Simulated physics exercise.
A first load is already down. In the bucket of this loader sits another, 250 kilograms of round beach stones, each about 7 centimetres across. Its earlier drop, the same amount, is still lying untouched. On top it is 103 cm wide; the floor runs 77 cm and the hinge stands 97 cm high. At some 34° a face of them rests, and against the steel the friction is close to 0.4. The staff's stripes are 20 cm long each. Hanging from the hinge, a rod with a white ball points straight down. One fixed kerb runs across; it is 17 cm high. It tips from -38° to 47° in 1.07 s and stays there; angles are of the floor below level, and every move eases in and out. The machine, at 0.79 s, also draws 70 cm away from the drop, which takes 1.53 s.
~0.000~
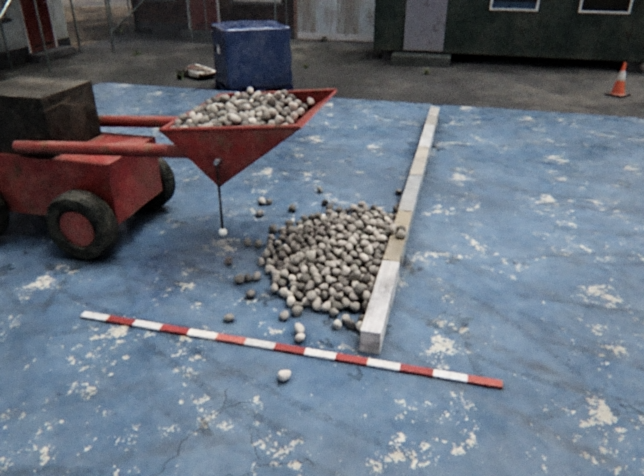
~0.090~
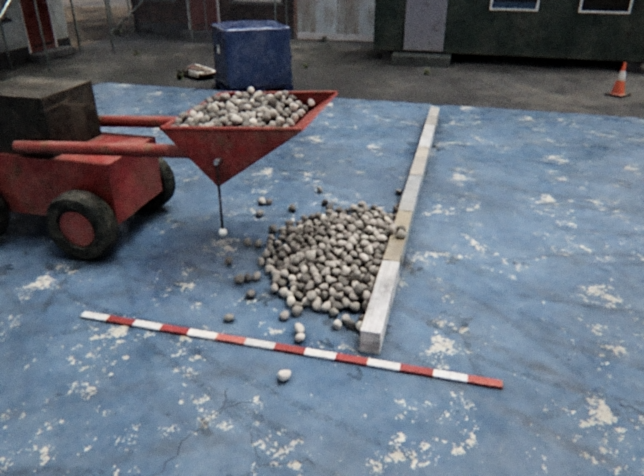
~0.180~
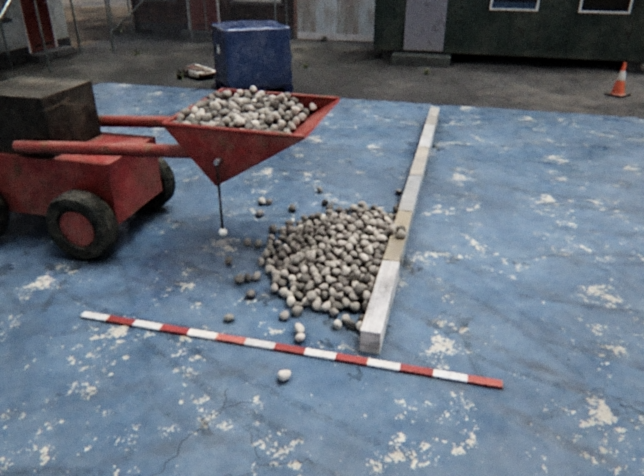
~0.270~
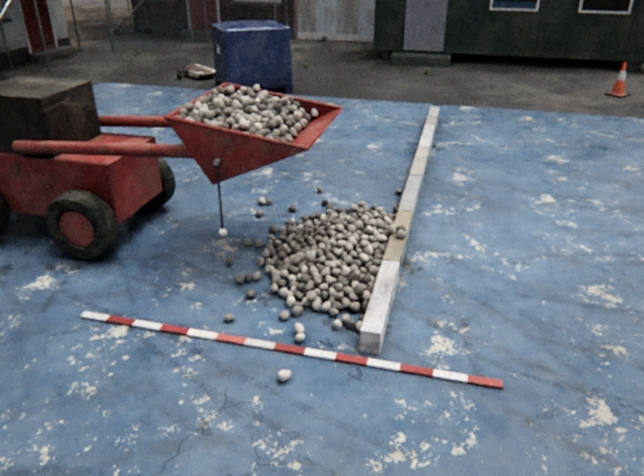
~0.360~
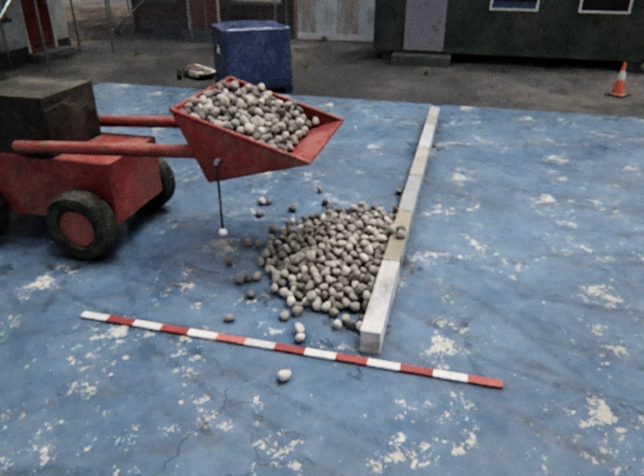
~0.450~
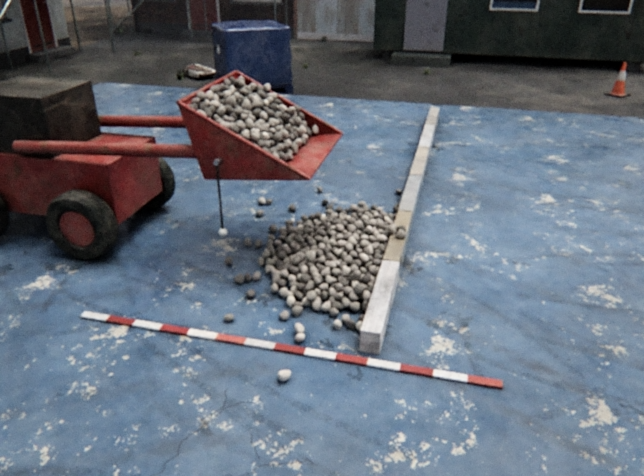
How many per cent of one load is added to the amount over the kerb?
About 0 per cent of a load.
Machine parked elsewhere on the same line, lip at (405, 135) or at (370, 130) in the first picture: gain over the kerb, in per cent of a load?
The first would add around 45 per cent, the second around 15 per cent.
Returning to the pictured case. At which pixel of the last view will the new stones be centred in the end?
They settle centred around (306, 242).
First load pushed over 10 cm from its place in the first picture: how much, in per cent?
Close to 10 in a hundred of them.
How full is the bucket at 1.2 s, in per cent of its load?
25 % still inside.
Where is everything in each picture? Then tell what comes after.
Lip at (301, 127), floor tilted -38°, highest stones at (264, 98). The earlier load is highest near (365, 229), 20 cm above ground level, 100 % on this side of the kerb, in the first frame.
Lip at (302, 130), floor tilted -36°, highest stones at (265, 98); the stones move at 0.1 m/s on average, in the second frame.
Lip at (305, 137), floor tilted -32°, highest stones at (239, 97); the stones move at 0.2 m/s on average, in the third frame.
Lip at (308, 149), floor tilted -24°, highest stones at (225, 94); the stones move at 0.3 m/s on average, in the fourth frame.
The bucket is at -16°, its lip at (310, 163); the top of the load is at (223, 90); the stones move at 0.4 m/s on average, in the fifth frame.
The bucket is at -5°, its lip at (310, 179); the top of the load is at (231, 85); the stones move at 0.4 m/s on average, in the sixth frame.
After 0.8 s the floor is at 34°; in per cent of one load, 99 in the bucket, 101 on this side of the kerb; the foremost stones are at (391, 239).
After 1.2 s the floor is at 47°; in per cent of one load, 25 in the bucket, 176 on this side of the kerb; the foremost stones are at (390, 241).
After 2.8 s the floor is at 47°; in per cent of one load, 0 in the bucket, 200 on this side of the kerb; the foremost stones are at (393, 242).
After 5.2 s the floor is at 47°; in per cent of one load, 0 in the bucket, 200 on this side of the kerb; the foremost stones are at (393, 242). Net gain over the kerb, 0.
